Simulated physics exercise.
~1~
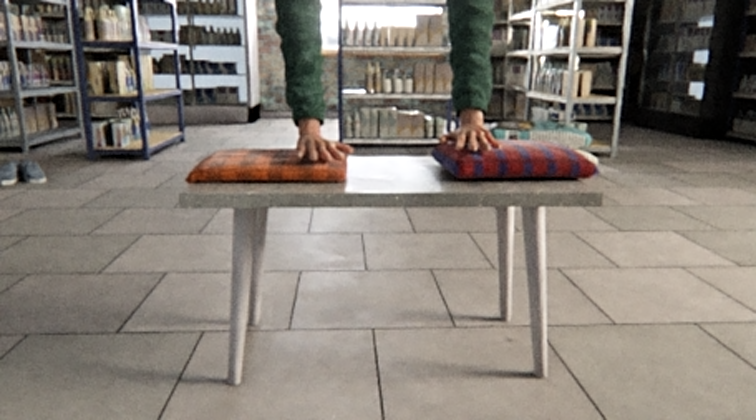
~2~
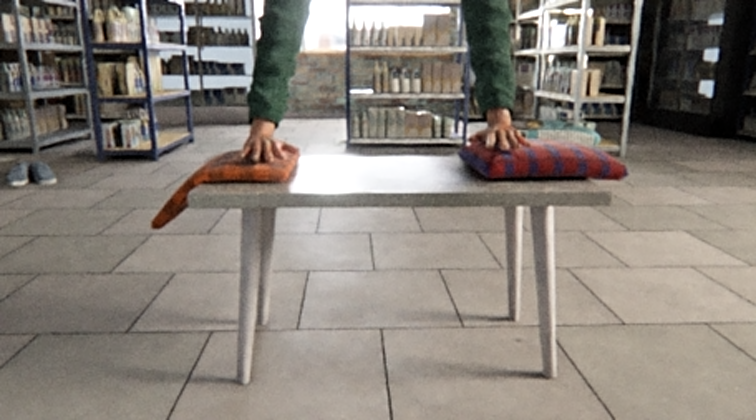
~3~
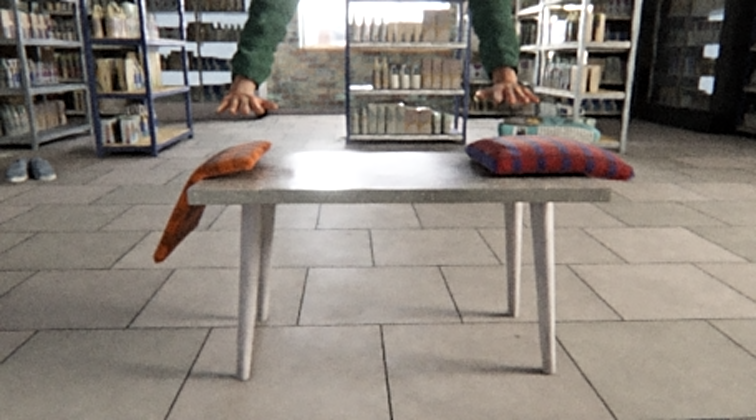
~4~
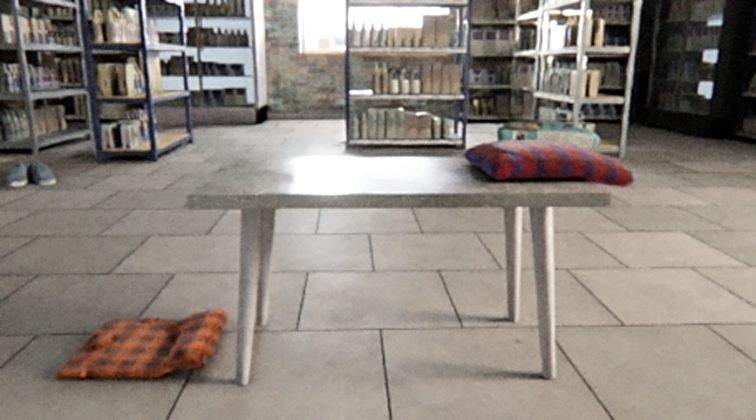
The clip shows two hands pushing an orange checked seat pad left and a red and blue folded blanket right on a bench, then letting go and withdrawing; the pad droops over the left edge and falls to the floor, while the blanket stays on top.
